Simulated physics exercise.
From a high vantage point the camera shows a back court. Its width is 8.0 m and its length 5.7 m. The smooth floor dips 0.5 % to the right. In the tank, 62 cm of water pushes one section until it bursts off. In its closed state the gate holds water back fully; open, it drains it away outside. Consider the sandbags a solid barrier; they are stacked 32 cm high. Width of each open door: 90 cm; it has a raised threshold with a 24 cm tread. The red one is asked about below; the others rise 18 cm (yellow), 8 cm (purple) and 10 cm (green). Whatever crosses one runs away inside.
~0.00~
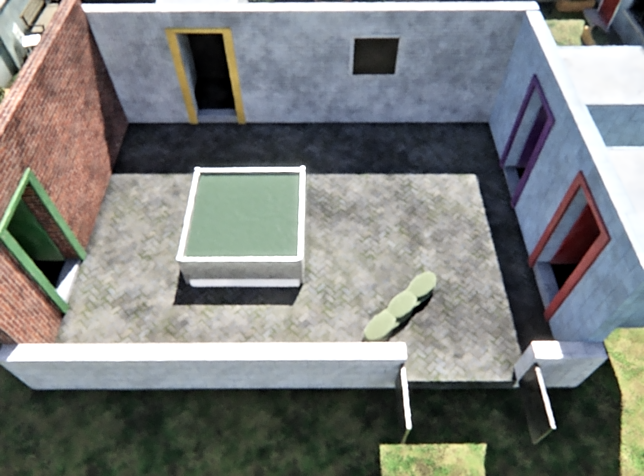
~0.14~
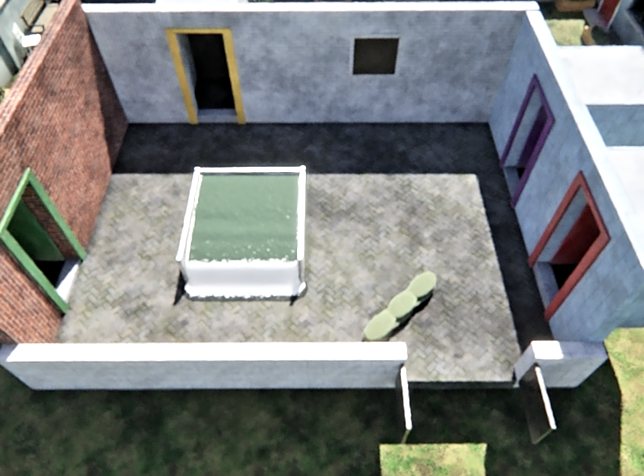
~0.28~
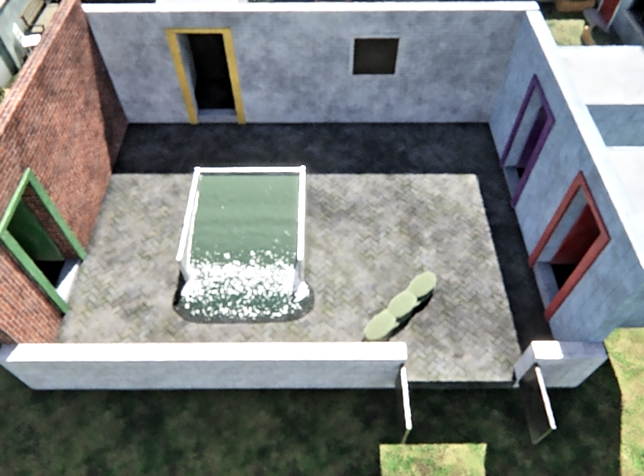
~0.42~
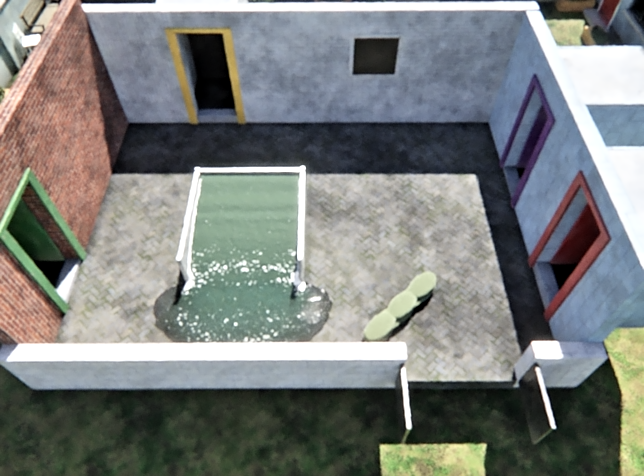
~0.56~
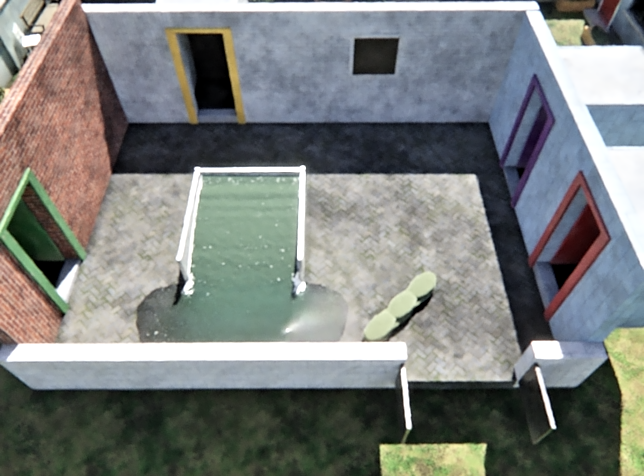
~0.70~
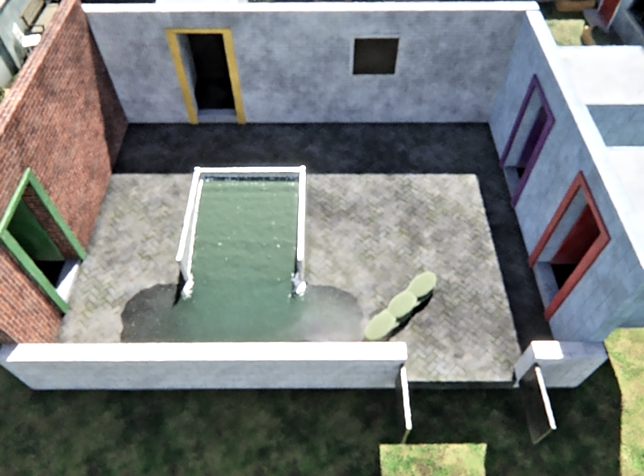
To begin with, green water sits still in a white-walled tank in a walled courtyard with coloured doorways. The tank's near side opens and water pours out in a white, foaming rush, then spreads left and right across the paving in a smoother, darker pool as the foam thins.
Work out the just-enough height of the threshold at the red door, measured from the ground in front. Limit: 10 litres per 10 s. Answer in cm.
It works out at roughly 8 cm.
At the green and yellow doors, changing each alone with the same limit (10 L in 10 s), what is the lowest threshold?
About 14.5 cm at green and about 7.5 cm at yellow.
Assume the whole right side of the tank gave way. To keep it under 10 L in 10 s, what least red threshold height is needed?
Estimate: Near 18 cm.
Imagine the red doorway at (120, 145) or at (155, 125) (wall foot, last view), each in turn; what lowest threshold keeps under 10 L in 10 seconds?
6.5 and 11.5 cm.
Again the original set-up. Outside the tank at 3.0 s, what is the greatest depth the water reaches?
31 cm.
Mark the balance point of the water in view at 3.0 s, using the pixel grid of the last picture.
(246, 299) or so.
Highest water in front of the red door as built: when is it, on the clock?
Roughly at 3.0 s.
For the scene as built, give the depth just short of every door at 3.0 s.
Yellow door 0 cm, purple door 0 cm, green door 17 cm, red door 12 cm.
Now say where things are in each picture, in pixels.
The first picture shows still water, 62 cm deep, in the tank at (246, 214); the red door at (561, 256) is dry.
In the second picture, the gap is at (244, 273), the front 0.3 m out at (191, 296); the back of the tank holds 62 cm.
In the third picture, water pours out at (244, 275) and has run 0.7 m, to (195, 318); about 11 cm deep outside, 62 cm at the back.
In the fourth picture, the front is at a hidden place, 1.3 m from the gap at (244, 275); 2.8 m2 of floor is wet, 62 cm left at the back.
In the fifth picture, the front is at a hidden place, 1.6 m from the gap at (244, 276); 4.1 m2 of floor is wet, 56 cm left at the back.
In the sixth picture, the gap is at (244, 276), the front 1.7 m out at a hidden place; the back of the tank holds 52 cm; 3.4 m in a straight line remain to the red door at (561, 256).
After 1.4 s water covers 15 % of the floor, deepest (44 cm) near (234, 355); it has not reached the red door.
After 3.0 s water covers 45 % of the floor, deepest (31 cm) near (59, 367); 12 cm at the red door, 0 litres in over its 19 cm threshold.
After 10.0 s water covers 95 % of the floor, deepest (9 cm) near (457, 136); 3 cm at the red door, 0 litres in over its 19 cm threshold.
At the red door as built, the water arrived by 2.7 s and peaked near 12 cm at 3.0 s.
Run again over the same 10 s with other heights there, 14 litres in over 7 cm, 6 litres over 9 cm. The limit of 10 litres is kept from about 8 cm up.
